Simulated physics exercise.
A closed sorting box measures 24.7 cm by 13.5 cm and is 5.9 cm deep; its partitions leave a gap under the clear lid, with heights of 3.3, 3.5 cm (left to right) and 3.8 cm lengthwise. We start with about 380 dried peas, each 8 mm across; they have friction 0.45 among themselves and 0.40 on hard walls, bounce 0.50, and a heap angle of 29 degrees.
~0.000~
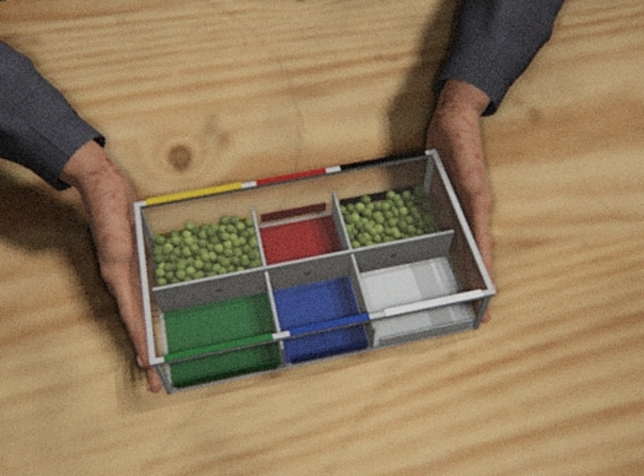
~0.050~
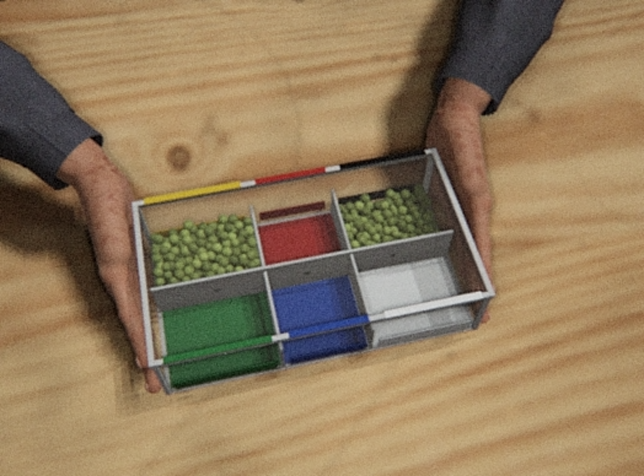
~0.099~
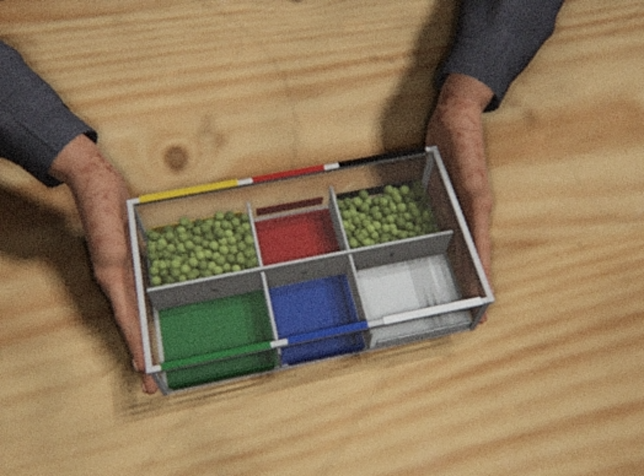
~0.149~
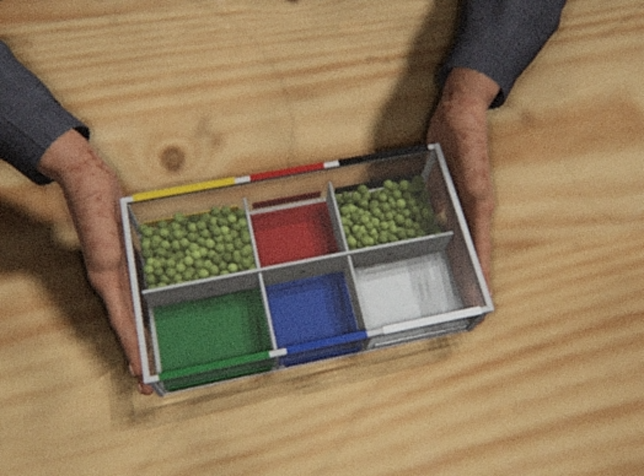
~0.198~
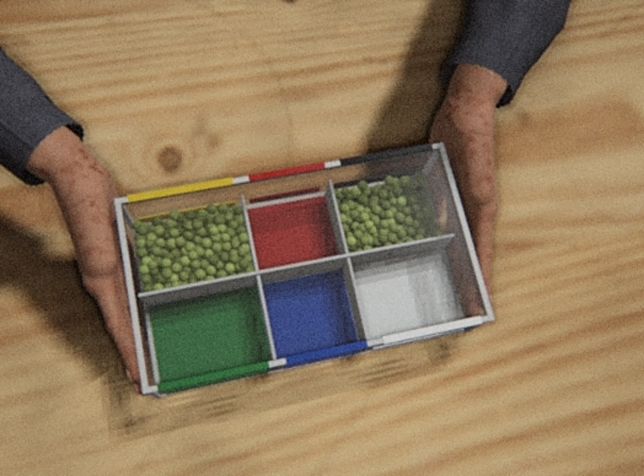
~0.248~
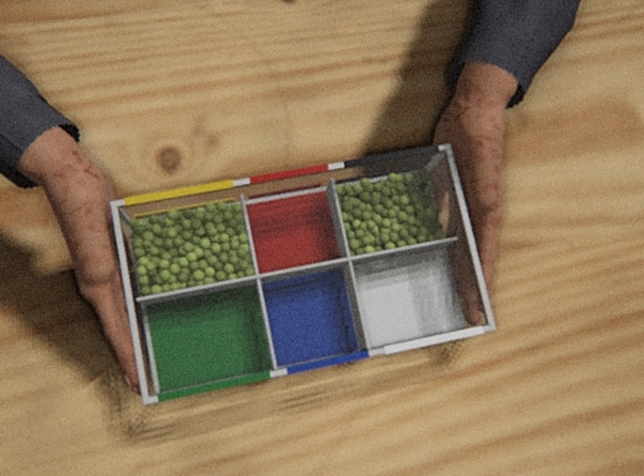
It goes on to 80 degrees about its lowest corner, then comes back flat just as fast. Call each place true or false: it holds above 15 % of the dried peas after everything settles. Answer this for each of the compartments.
Red: False, blue: False, green: True, yellow: True, white: False, black: True.
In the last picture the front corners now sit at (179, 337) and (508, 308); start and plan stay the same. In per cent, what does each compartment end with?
In per cent, the final split is red 5, blue 10, green 0, yellow 20, white 35, black 35.
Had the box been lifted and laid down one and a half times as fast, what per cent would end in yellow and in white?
In that case yellow 35; white 15.
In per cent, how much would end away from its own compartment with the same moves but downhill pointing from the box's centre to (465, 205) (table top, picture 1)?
About 40 per cent.
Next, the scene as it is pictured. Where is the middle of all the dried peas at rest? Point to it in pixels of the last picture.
When it all comes to rest, the middle is near (239, 283).
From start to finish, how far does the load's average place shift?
Measured shift: Some 3.5 cm.
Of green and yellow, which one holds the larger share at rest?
The yellow one has more.
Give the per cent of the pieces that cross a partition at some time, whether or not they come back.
About 35 %.
Then, at 0.81 s, tilt 78 degrees; green 10 %, yellow 50 %, white 5 %, black 35 %.
After 1.18 s, tilt 32 degrees; blue 5 %, green 20 %, yellow 35 %, white 10 %, black 30 %.
After 1.64 s, tilt 0 degrees; blue 5 %, green 20 %, yellow 35 %, white 10 %, black 30 %.
By 2.2 s all is still; red 0 %, blue 5 %, green 20 %, yellow 35 %, white 10 %, black 30 %.
